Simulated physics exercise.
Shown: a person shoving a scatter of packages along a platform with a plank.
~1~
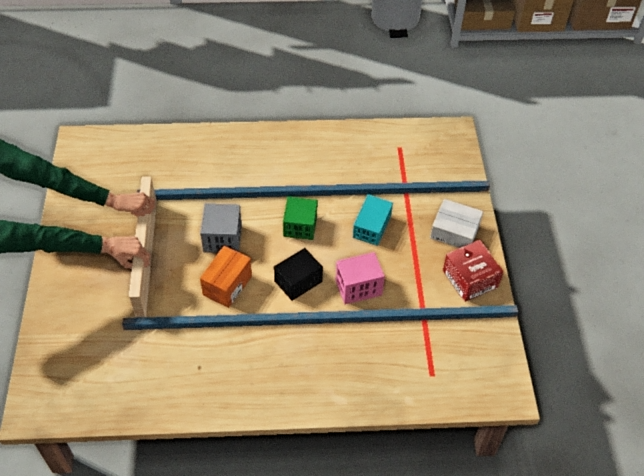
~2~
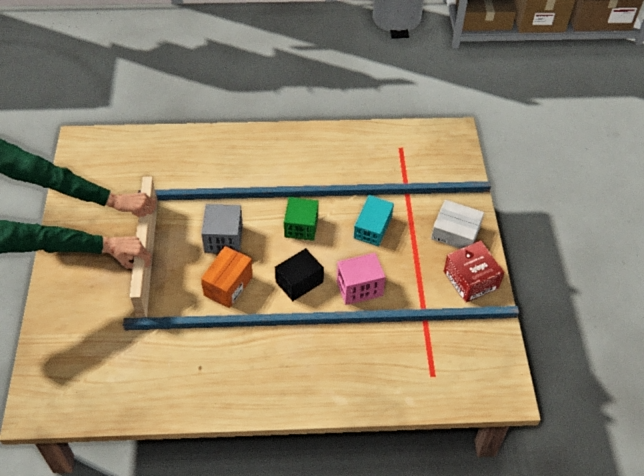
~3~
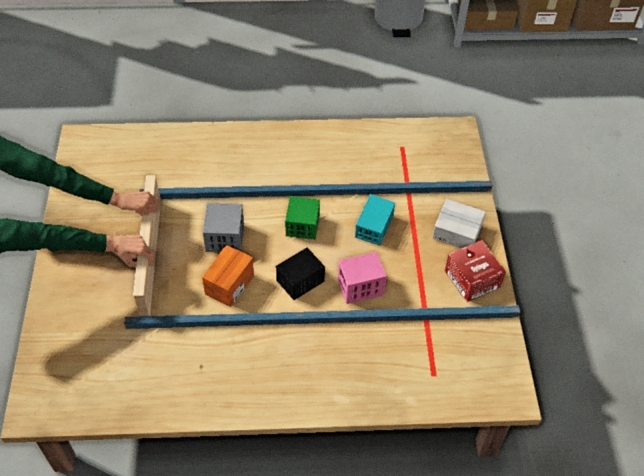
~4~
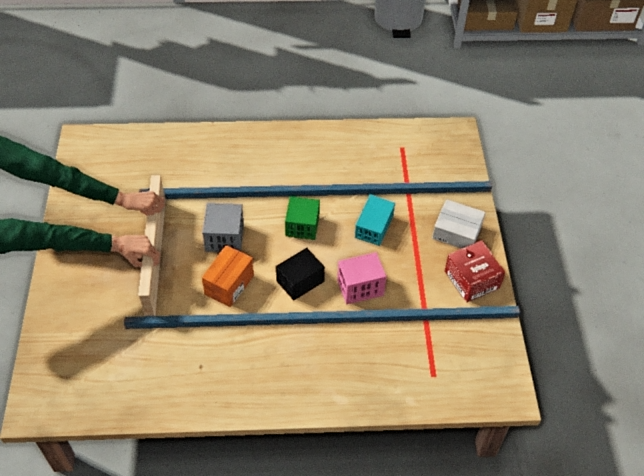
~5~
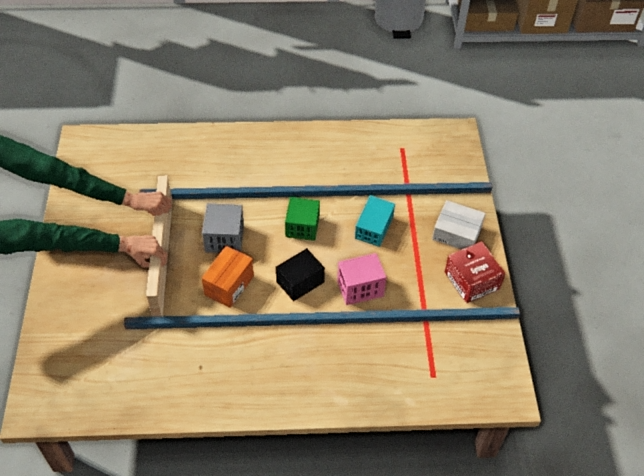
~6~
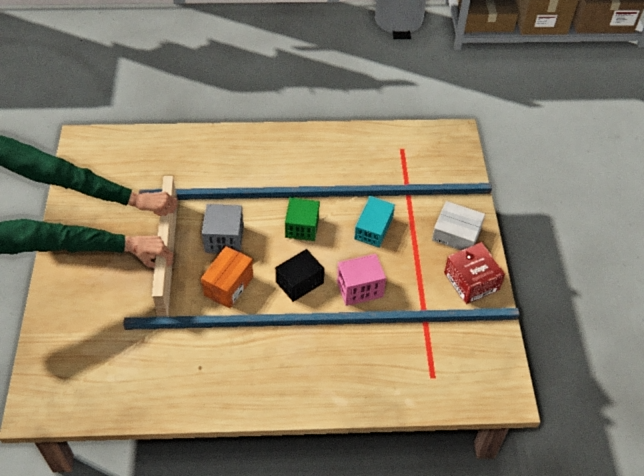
On a wooden table, two hands slide a plank slightly right toward still, scattered boxes.
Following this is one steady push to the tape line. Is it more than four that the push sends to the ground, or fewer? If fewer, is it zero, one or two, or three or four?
Fewer - one or two.
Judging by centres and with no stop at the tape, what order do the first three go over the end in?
You'd see the red box first, then the white box, then the pink crate.
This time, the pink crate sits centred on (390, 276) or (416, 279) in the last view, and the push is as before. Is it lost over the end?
Taking the two places in order, it is safe and then is safe.
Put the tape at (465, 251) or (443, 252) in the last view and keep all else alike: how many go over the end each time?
Tallies in order: 6 and 4.
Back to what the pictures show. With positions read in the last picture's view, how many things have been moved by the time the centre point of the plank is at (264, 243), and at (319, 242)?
The first number is 5, the next one 6.
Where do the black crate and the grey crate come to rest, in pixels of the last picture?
They come to rest around (473, 278) and (432, 224).
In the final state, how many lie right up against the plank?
2 touch it.
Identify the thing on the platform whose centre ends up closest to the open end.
Pink crate.
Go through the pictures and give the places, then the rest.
In the first picture, red box (472, 271); white box (457, 225); turquoise crate (373, 220); plank (144, 246); tape (414, 250).
In the second picture, white box (458, 226); black crate (299, 275).
In the third picture, turquoise crate (375, 220); orange parcel (229, 276).
In the fourth picture, red box (474, 272); green crate (302, 218).
In the fifth picture, white box (459, 226); plank (161, 245).
In the sixth picture, red box (474, 273); white box (458, 227); turquoise crate (375, 222); plank (166, 245); tape (416, 252).
Early on, none off yet; red box at rest near (474, 273); white box at rest near (458, 227); turquoise crate at rest near (375, 222).
A while later, none off yet; red box at rest near (474, 273); white box at rest near (458, 227); turquoise crate travelled a little near (387, 222).
Further along, none off yet; red box travelled about its own width near (503, 269); white box travelled about its own width near (484, 226); turquoise crate travelled well along near (450, 224).
Finally, the number that fall off is one or two; lost, white box and red box.
